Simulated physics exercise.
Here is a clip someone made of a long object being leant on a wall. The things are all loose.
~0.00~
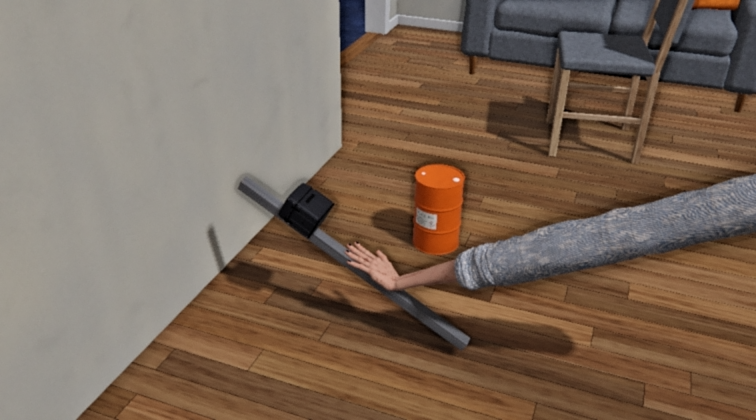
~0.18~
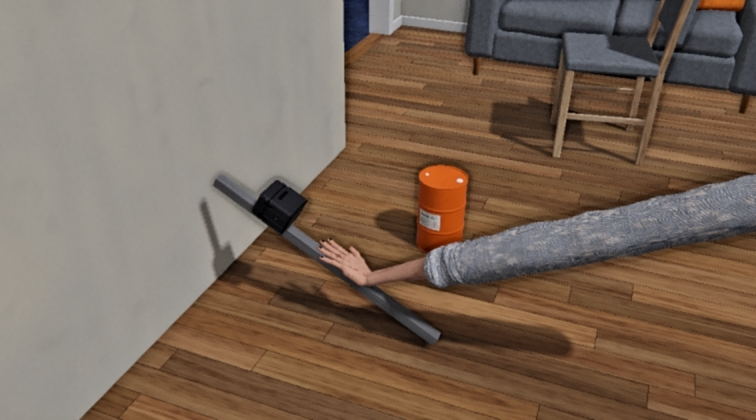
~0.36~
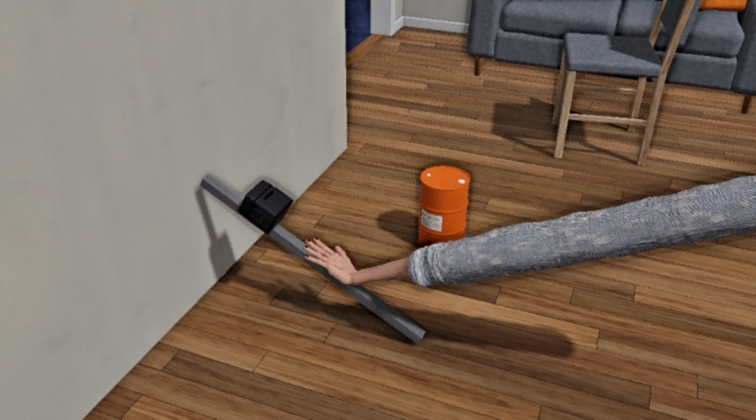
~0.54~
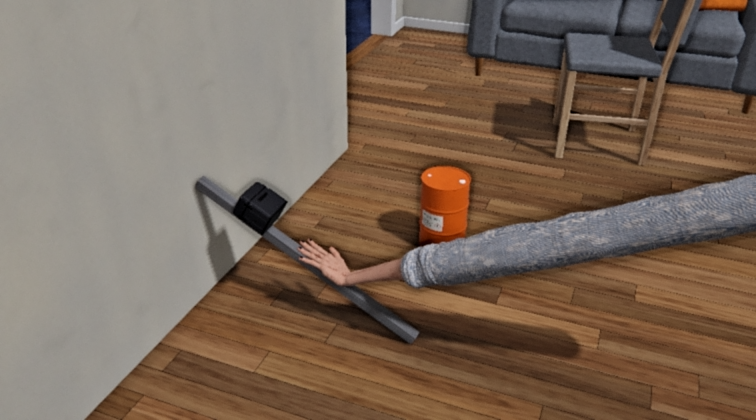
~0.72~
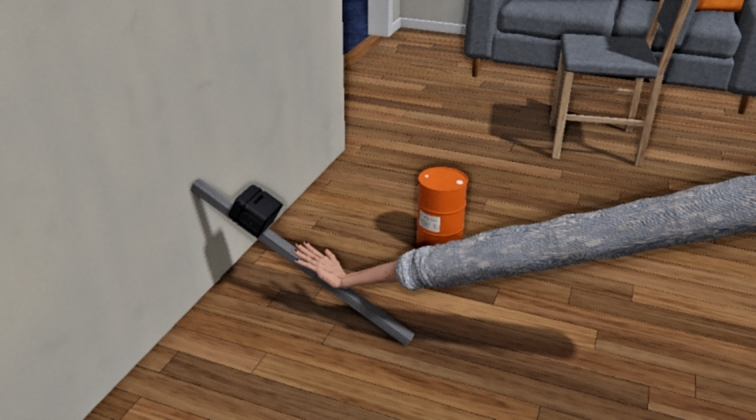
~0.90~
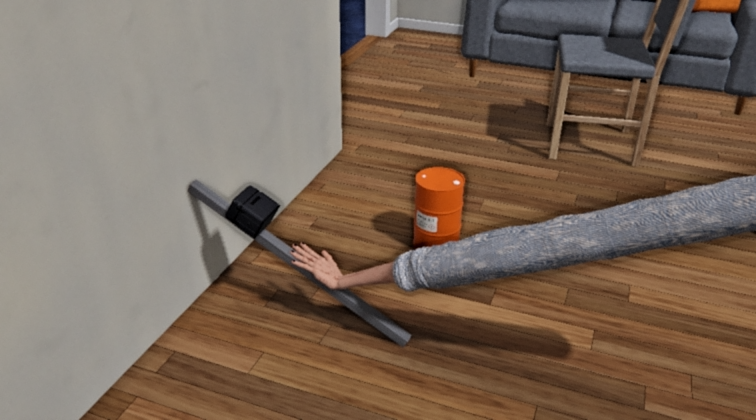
A grey pole with a black block on it was pushed left by an outstretched hand until it leant against the wall, while an orange canister stood on the wooden floor nearby.
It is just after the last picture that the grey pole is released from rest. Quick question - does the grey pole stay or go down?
It goes down.
After 1.30 s, grey pole 29° lower than it was left near (321, 319).
After 1.40 s, grey pole 30° lower than it was left near (323, 298).
At rest (2.7 s), moved from the start, grey pole; orange canister in place. Seen from the same camera at the end, grey pole near (330, 320). The pole slips out.
